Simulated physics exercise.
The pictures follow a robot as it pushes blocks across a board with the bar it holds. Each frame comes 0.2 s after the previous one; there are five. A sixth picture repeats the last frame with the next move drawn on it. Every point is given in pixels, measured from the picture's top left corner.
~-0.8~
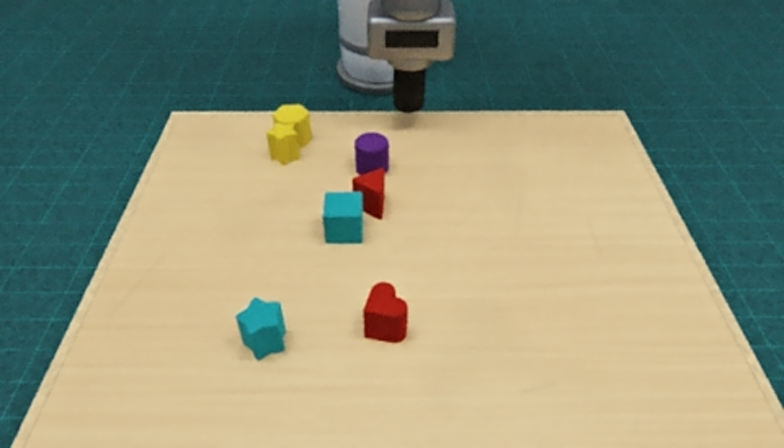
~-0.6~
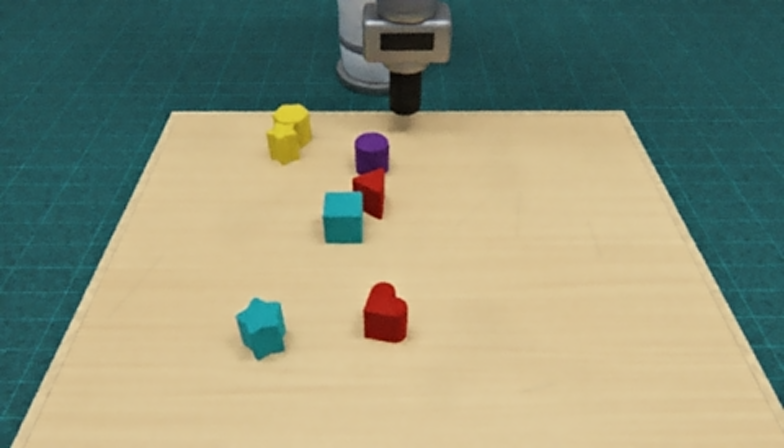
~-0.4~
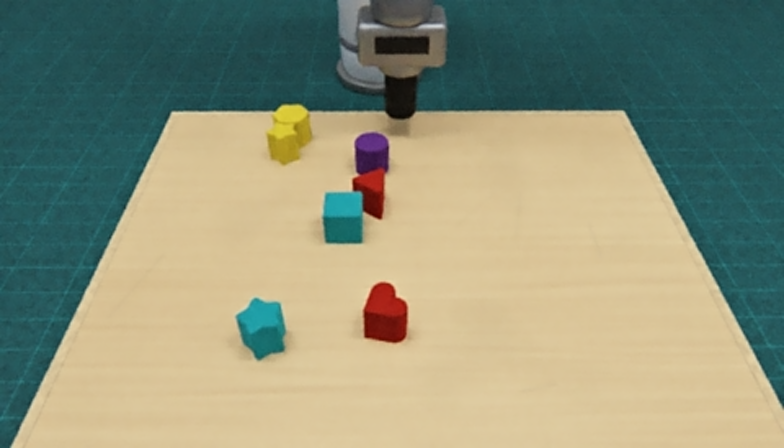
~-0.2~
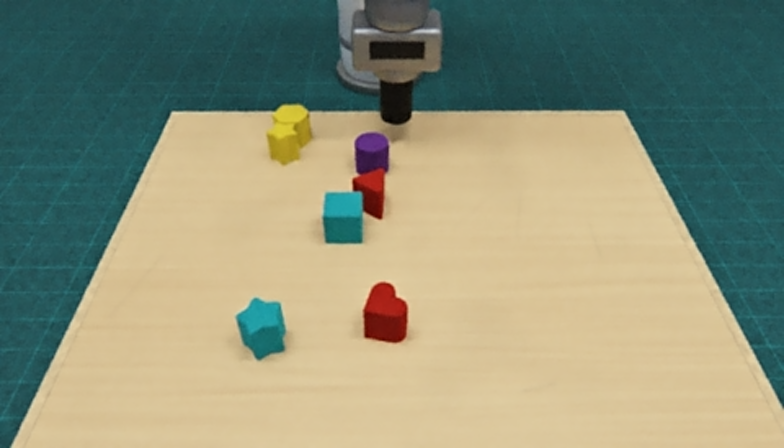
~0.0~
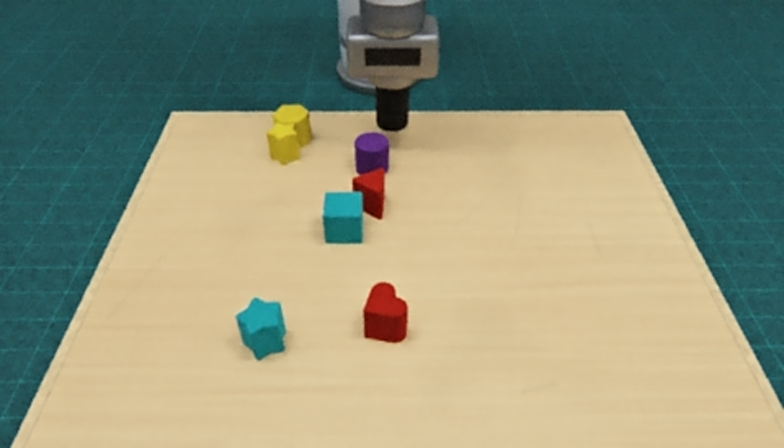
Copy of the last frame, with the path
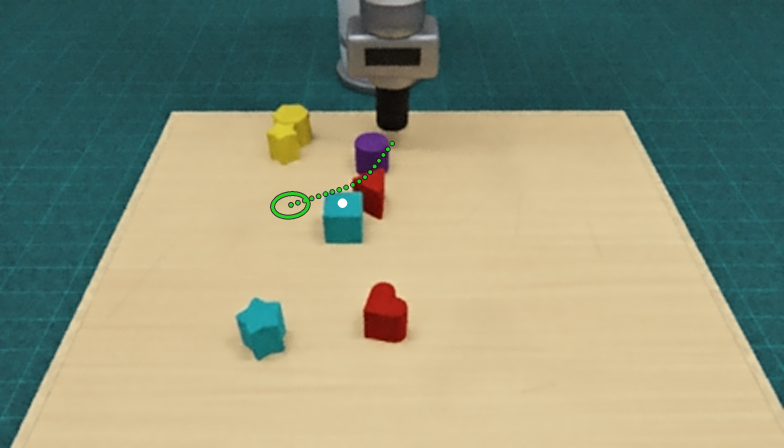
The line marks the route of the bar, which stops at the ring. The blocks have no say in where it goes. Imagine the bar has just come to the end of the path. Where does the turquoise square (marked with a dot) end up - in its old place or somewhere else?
Displaced.
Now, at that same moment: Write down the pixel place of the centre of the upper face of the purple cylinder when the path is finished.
Expect it around (294, 201).
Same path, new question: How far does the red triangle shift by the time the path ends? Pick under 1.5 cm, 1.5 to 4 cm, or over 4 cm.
The red triangle ends up very close, under 1.5 cm away.
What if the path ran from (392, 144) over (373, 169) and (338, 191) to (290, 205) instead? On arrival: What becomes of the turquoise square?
It will be nudged away from its spot.
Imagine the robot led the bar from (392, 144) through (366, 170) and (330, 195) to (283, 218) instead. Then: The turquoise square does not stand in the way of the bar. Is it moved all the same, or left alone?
At the end of the path, it will have moved.
The drawn path runs from (392, 144) over (373, 169) and (338, 190) to (290, 205); the dot is on the turquoise square.
On the path given first. One third of the way, bar (372, 150); purple cylinder (354, 161).
Two thirds of the way, bar (335, 170); turquoise square (340, 207), turned 20° anticlockwise; purple cylinder (321, 185); red triangle (370, 182), turned 20° anticlockwise.
At the end, bar (287, 185); yellow star block not moved; turquoise square (337, 210), turned 35° anticlockwise; purple cylinder (294, 201); red triangle (370, 182), turned 20° anticlockwise.
